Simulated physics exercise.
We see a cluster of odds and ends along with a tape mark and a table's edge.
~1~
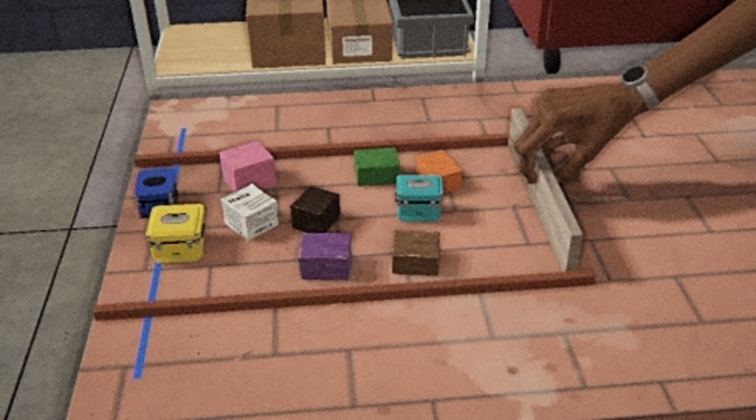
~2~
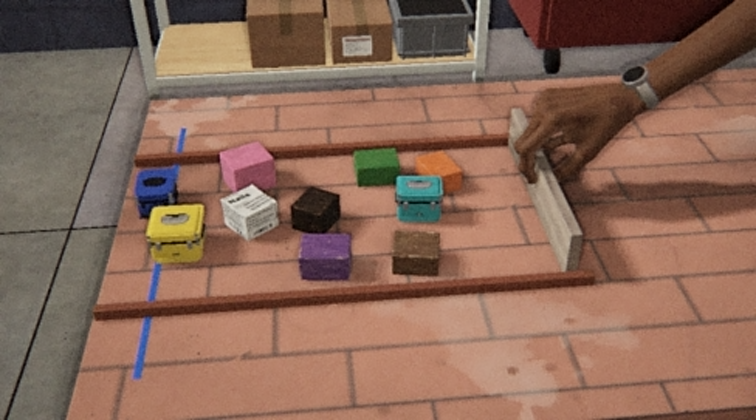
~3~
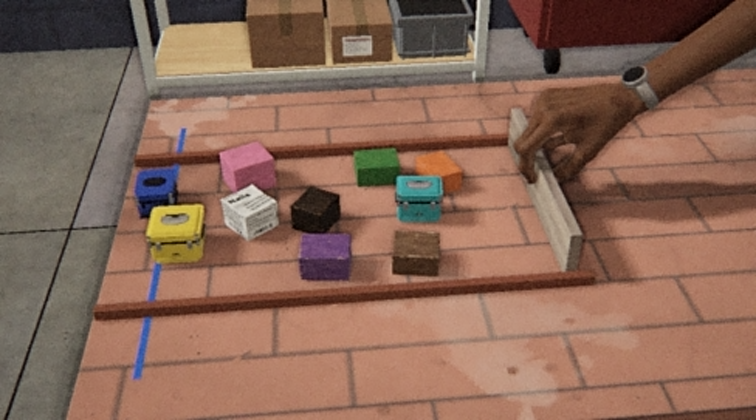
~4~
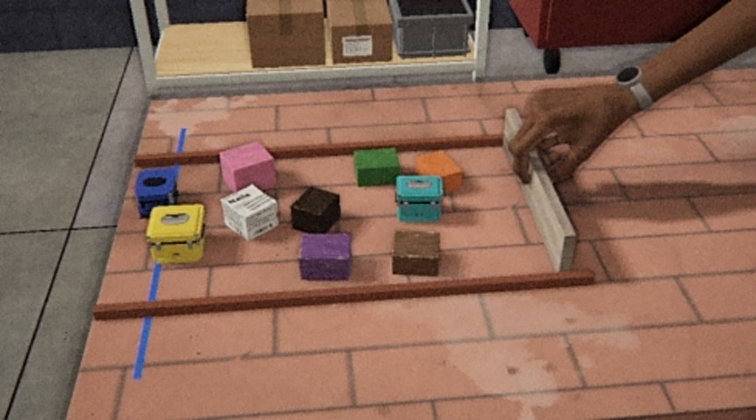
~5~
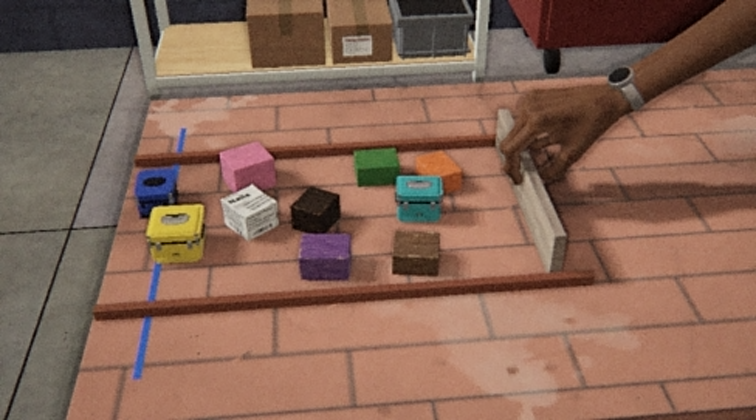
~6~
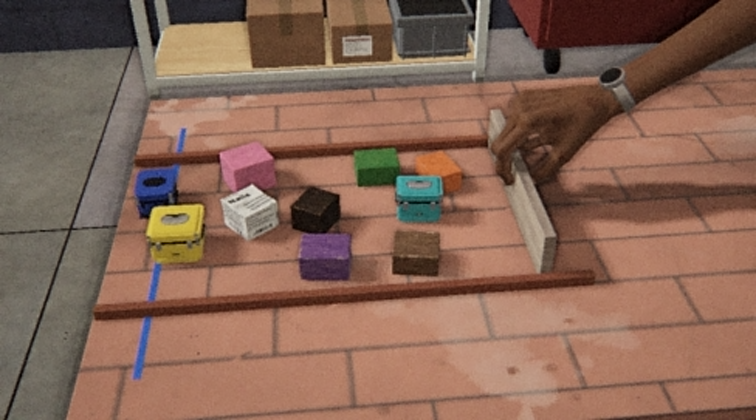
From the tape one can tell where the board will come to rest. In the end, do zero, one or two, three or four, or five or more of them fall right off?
Five or more of them do.
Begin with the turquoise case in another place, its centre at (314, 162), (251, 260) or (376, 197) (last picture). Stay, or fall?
Order of tries: Off, off, on.
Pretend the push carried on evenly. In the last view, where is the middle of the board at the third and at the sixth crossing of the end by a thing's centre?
The first one at (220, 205), the next at (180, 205).
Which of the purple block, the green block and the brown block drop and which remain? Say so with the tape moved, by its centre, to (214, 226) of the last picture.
Purple block stays put, green block stays put, brown block stays put.
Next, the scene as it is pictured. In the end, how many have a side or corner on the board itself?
The count in contact is 3.
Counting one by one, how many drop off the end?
Taken together, the number is 7.
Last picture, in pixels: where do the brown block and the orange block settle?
The brown block at (130, 275), the orange block at (154, 189).
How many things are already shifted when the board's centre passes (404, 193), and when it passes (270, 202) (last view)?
Tally: First 4; then 10.
Soon after, none off yet; blue case at rest near (157, 193); yellow case at rest near (178, 233); pink block at rest near (248, 169).
At rest, the number that fall off is five or more; fallen, green block, purple block, black block, white box, pink block, yellow case and blue case.
